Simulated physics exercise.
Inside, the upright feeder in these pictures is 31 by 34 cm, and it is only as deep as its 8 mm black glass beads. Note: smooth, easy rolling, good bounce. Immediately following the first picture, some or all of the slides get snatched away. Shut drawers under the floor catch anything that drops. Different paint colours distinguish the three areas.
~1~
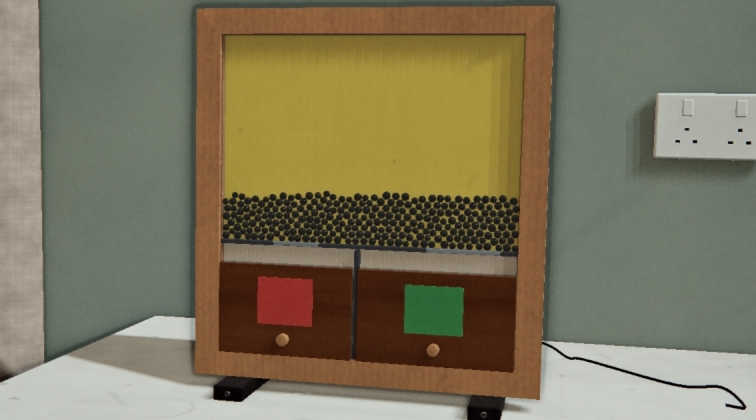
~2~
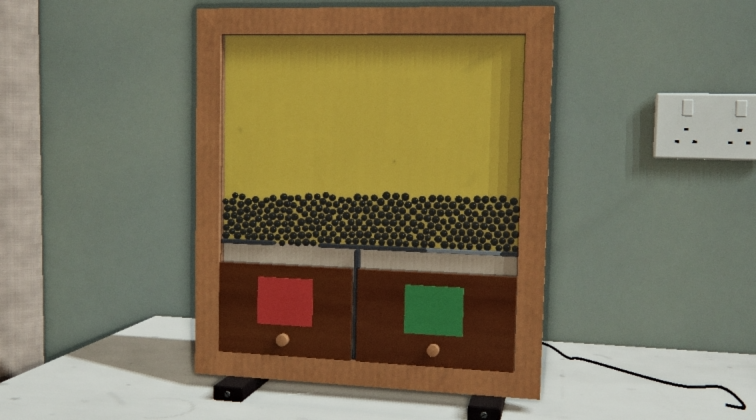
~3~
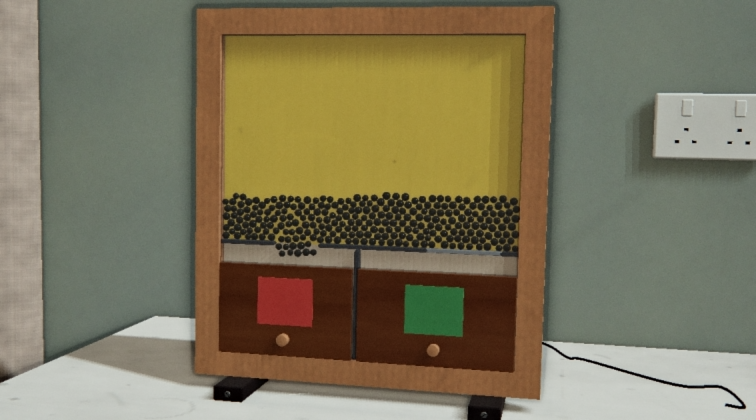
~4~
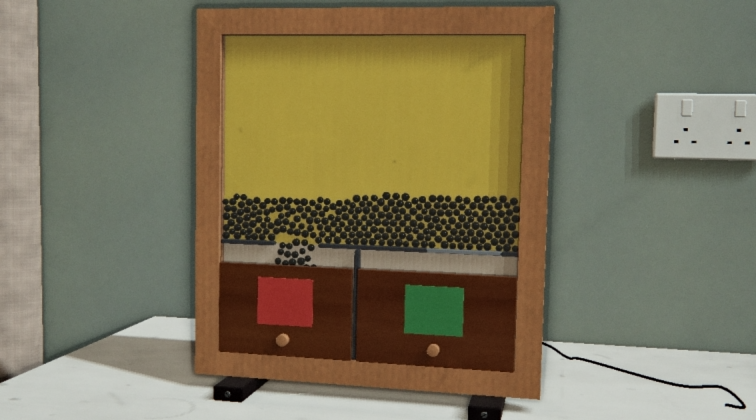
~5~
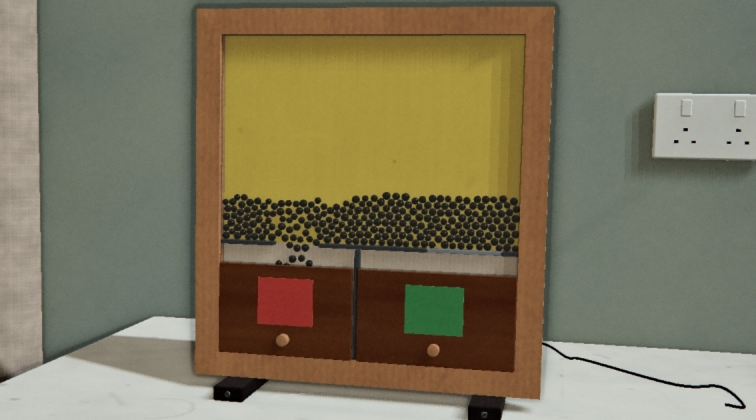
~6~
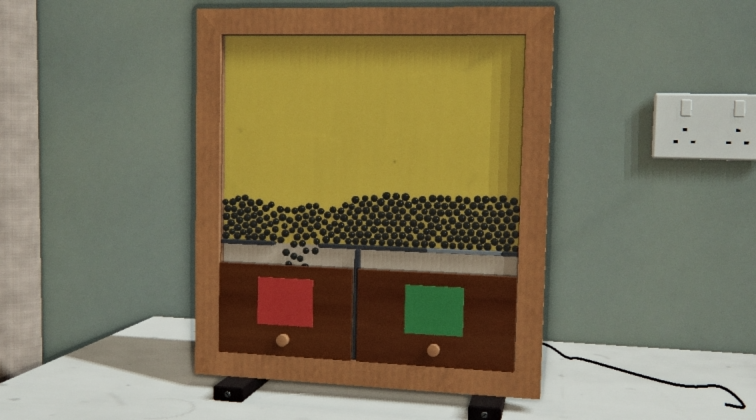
On a white countertop, small black beads trickling through a gap above the red-marked left compartment of an upright wooden-framed case.
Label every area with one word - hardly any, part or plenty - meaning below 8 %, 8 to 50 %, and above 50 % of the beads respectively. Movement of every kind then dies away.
Red drawer - plenty. Green drawer - hardly any. Yellow store - part.
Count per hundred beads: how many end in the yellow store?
Share at rest there: Approx. 45 %.
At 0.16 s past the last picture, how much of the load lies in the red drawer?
The share there is close to 20 per cent.
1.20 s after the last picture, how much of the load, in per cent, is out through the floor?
Estimate: About 50 per cent.
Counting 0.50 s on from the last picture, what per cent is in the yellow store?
It works out at roughly 60 %.
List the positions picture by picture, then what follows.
In the first frame, about 270 beads; load centre (369, 223); red (285, 302), green (434, 311), yellow (371, 57); slides (271, 243) to (324, 245), (423, 250) to (505, 254).
In the second frame, 1 of 2 slides gone; load centre (369, 223); 0 out.
In the third frame, load centre (369, 223); 9 out.
In the fourth frame, load centre (369, 223); 17 out.
In the fifth frame, load centre (369, 223); 22 out.
In the sixth frame, load centre (377, 222); 27 out.
Then, 0.16 s after the last picture, 25 % are out; red 20 %, yellow 75 %.
Then, 0.50 s after the last picture, 40 % are out; red 40 %, yellow 60 %.
Then, 1.20 s after the last picture, 50 % are out; red 50 %, yellow 50 %.
At rest 2.6 s after the last picture, 55 % are out; red 55 %, green 0 %, yellow 45 %.
